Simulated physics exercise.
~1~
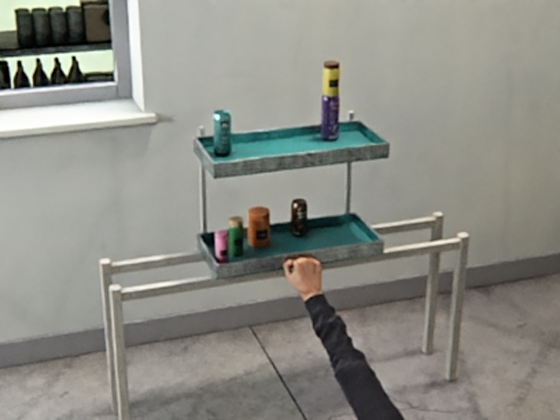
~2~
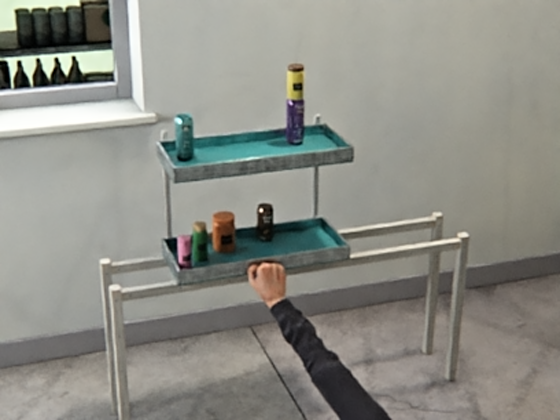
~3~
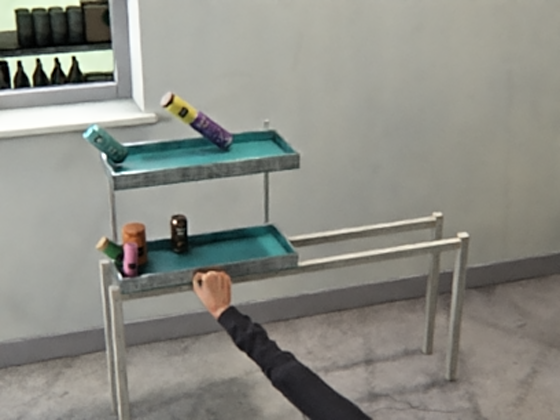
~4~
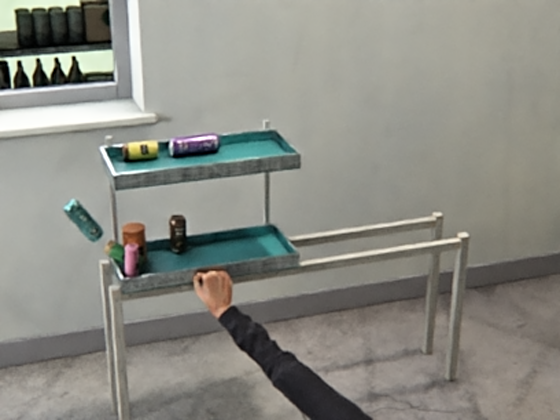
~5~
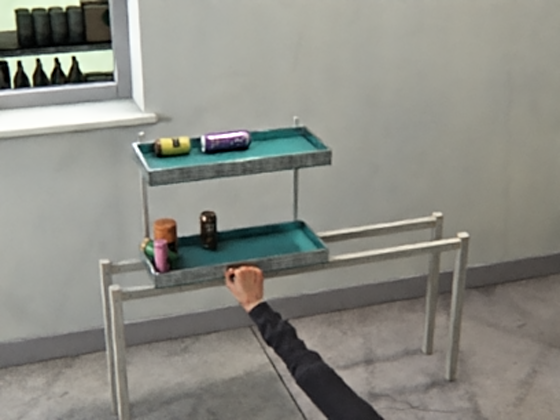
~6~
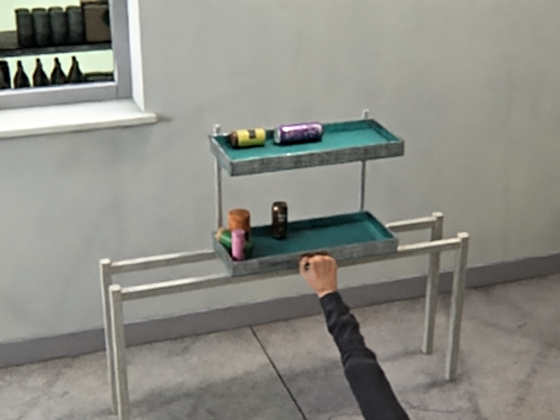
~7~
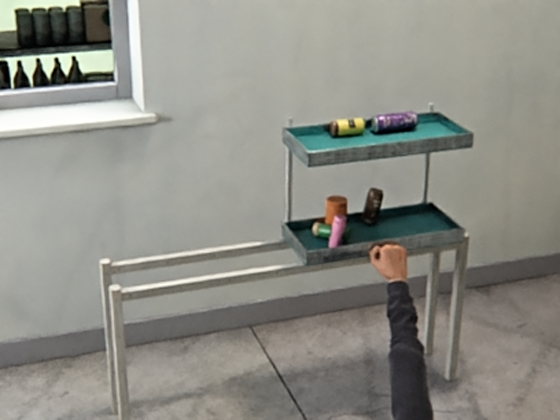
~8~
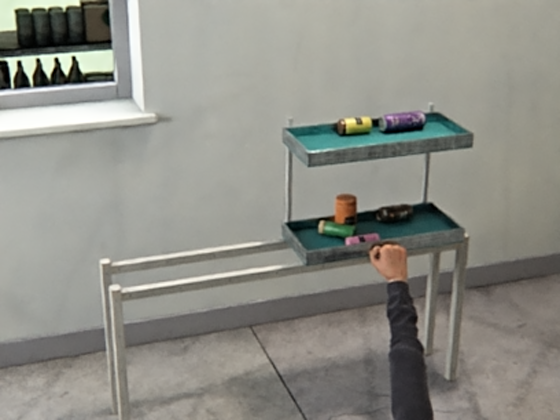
In a bare grey room with a window at the left, a hand grips a two-tiered teal shelf that rests on rails and holds small, colourful containers. The hand slides the shelf left, and at the end of the rails the stacked yellow and purple containers topple onto their sides on the top tier, while the turquoise can tips over the edge and falls. The arm then moves the shelf back to the right end. There the pink, green and brown containers below tip over. The orange jar stays upright, and the yellow and purple ones still lie on top.
